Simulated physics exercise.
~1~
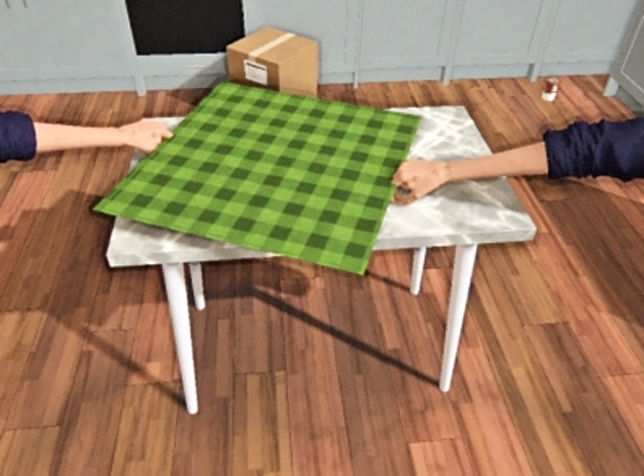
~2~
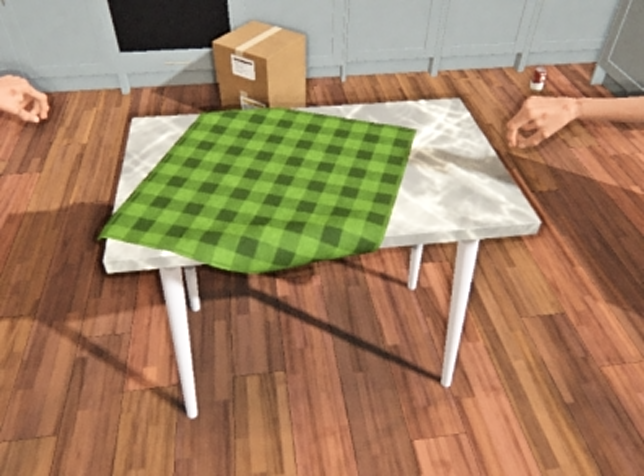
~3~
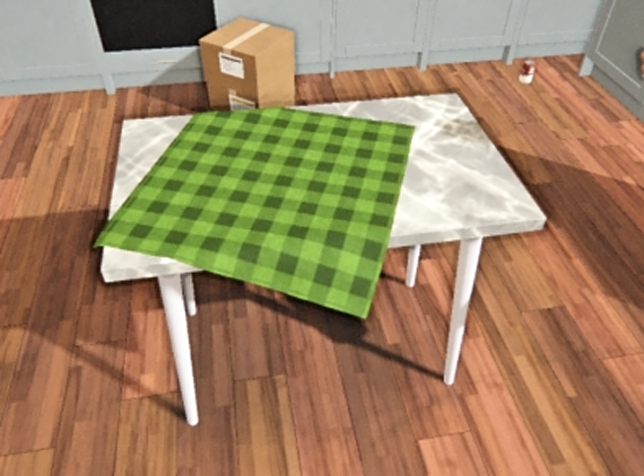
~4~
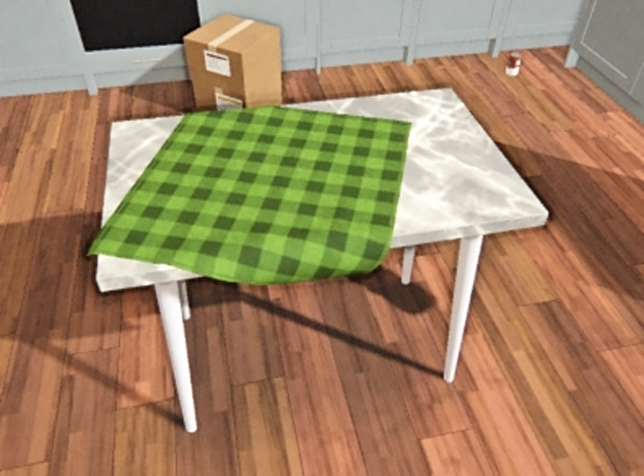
In the video, two hands hold a green checkered cloth level over a marble-topped table with white legs, then let go and withdraw. The cloth settles across the tabletop, its front corner hanging over the near edge and swaying slightly, and it remains on the table.
